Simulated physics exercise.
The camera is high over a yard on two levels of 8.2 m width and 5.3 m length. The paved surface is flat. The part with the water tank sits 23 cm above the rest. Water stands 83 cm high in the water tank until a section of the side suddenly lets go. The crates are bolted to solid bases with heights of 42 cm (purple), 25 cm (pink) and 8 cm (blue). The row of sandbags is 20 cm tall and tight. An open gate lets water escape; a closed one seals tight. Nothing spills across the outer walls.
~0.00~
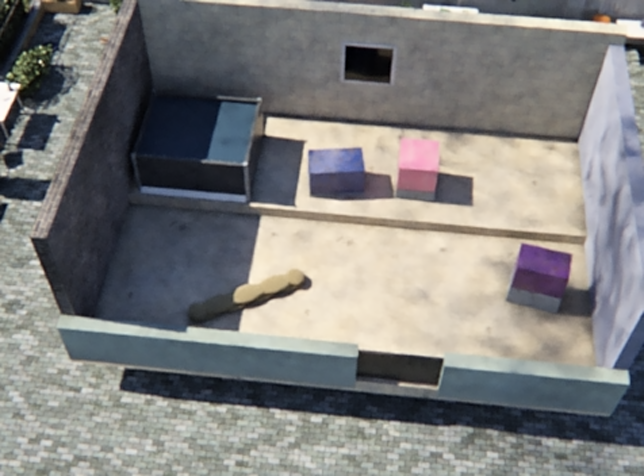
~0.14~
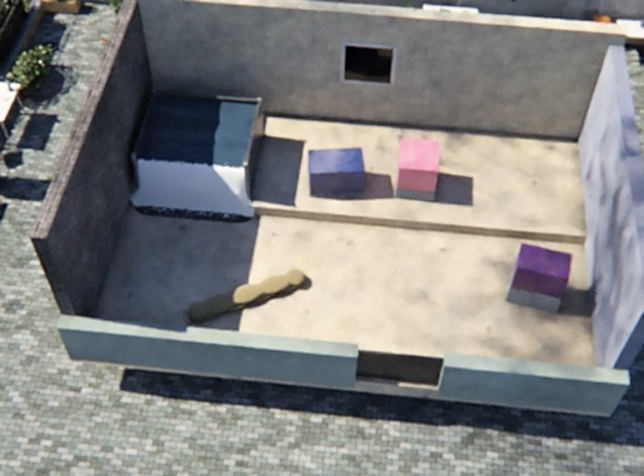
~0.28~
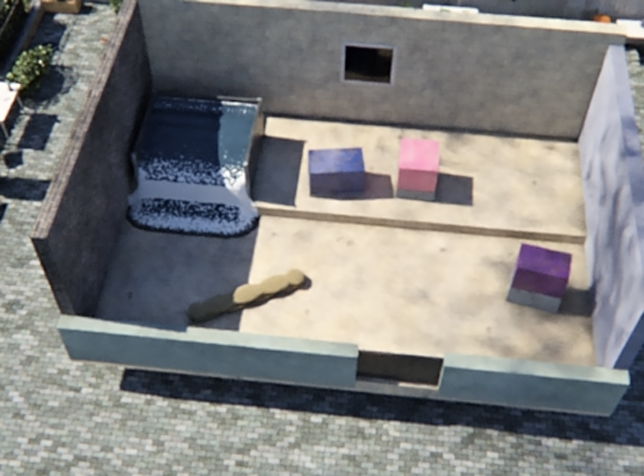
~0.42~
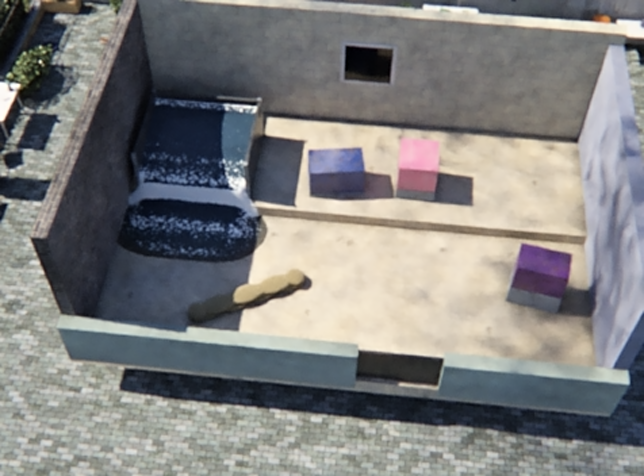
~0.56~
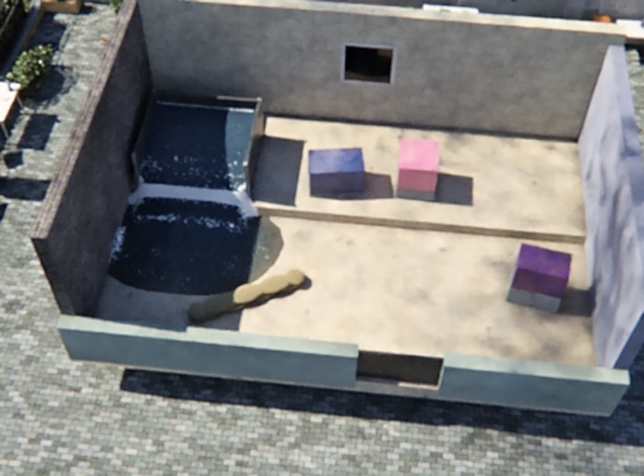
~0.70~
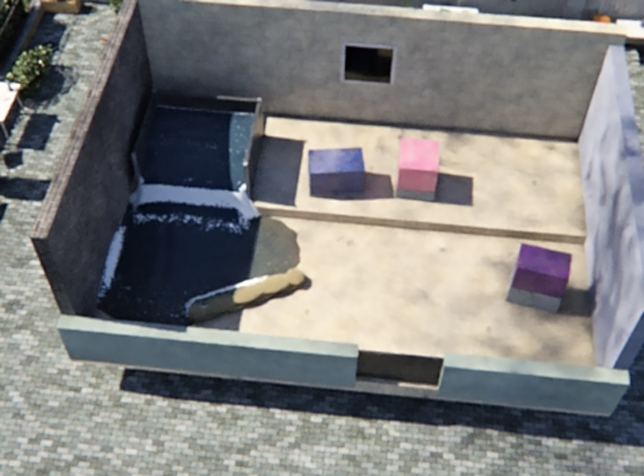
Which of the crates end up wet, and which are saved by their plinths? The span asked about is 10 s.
One by one: The purple crate keeps dry; the pink crate stays dry; the blue crate stays dry.
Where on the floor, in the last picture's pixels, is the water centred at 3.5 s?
Around (236, 273).
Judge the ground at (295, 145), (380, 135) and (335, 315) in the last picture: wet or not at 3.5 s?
In turn: Still dry, not reached, under water.
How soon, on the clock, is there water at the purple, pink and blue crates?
Arrival: Purple 3.4 s, pink not within the 10 s, blue not within the 10 s.
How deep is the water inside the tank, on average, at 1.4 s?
Roughly 29 cm on average.
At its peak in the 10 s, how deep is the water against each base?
In cm: Purple 22, pink 0, blue 0.
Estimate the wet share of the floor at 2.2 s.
About 35 per cent.
After 1.4 s water covers 25 % of the floor and is deepest (63 cm) near (93, 322); purple plinth not reached, pink plinth not reached, blue plinth not reached.
After 2.2 s water covers 35 % of the floor and is deepest (48 cm) near (135, 289); purple plinth not reached, pink plinth not reached, blue plinth not reached.
After 3.5 s water covers 55 % of the floor and is deepest (34 cm) near (130, 205); purple plinth reached, pink plinth not reached, blue plinth not reached.
After 6.0 s water covers 65 % of the floor and is deepest (24 cm) near (538, 242); purple plinth reached, pink plinth not reached, blue plinth not reached.
After 10.0 s water covers 60 % of the floor and is deepest (16 cm) near (366, 227); highest at the purple plinth 22 cm, highest at the pink plinth 0 cm, highest at the blue plinth 0 cm.
